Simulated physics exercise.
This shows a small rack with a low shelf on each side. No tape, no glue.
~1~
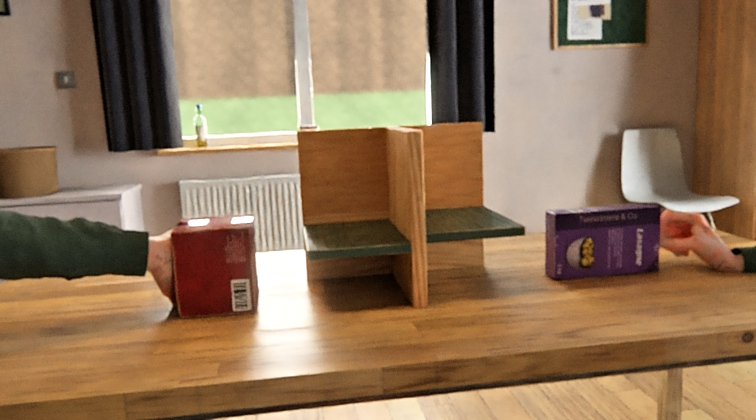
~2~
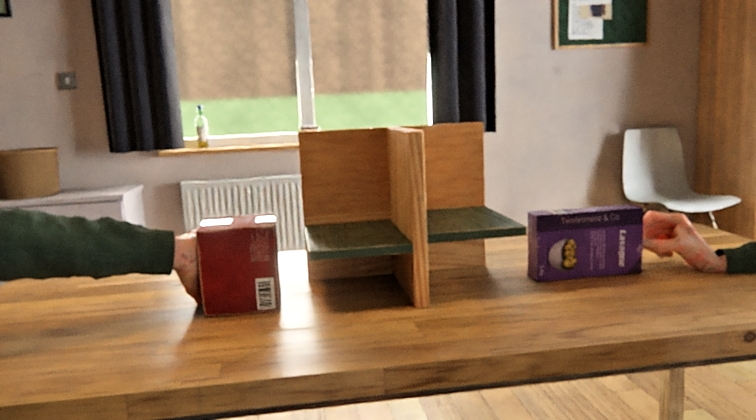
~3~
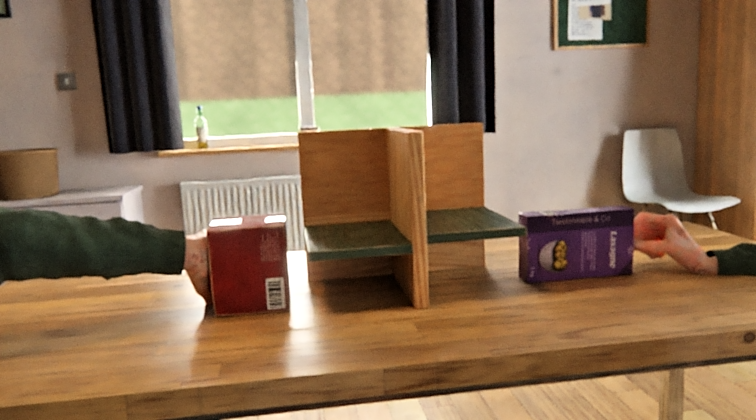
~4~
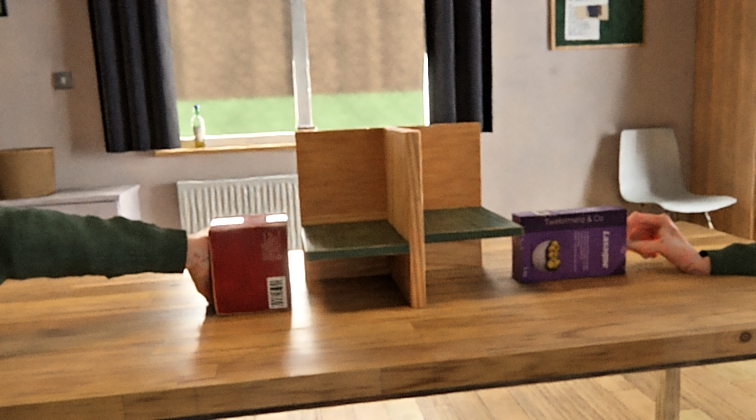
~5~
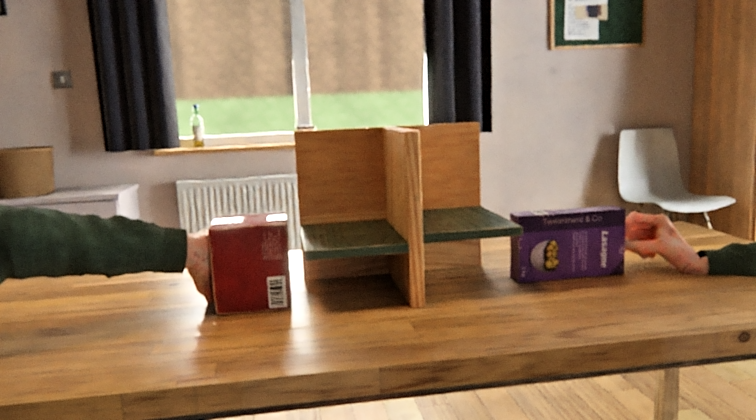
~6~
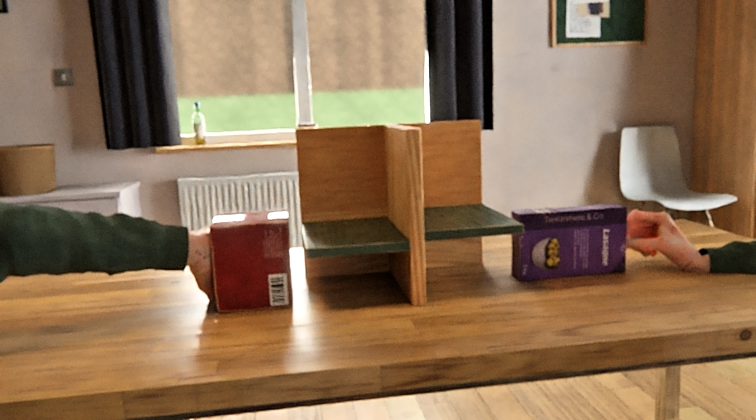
Two hands slide a red box and a purple packet inward toward a wooden rack.
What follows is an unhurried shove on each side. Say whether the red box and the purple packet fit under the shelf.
The red box stops at the shelf, the purple packet stops at the shelf.
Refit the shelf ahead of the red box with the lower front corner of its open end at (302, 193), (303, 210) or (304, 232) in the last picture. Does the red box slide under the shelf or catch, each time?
The red box clears the shelf; slides in; is too tall.
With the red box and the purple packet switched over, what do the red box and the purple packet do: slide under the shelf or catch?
The red box is too tall, the purple packet gets stuck.
Then, 0.20 s later than the last frame, red box sliding up to the opening near (260, 259); purple packet sliding up to the opening near (565, 241).
Then, 0.26 s later than the last frame, red box sliding up to the opening near (267, 258); purple packet sliding up to the opening near (559, 242).
Then, 0.42 s later than the last frame, red box stopped at the opening near (268, 258); purple packet stopped at the opening near (556, 242).
When it is over, the red box catches on the edge, near (268, 258); the purple packet catches on the edge, near (556, 242).
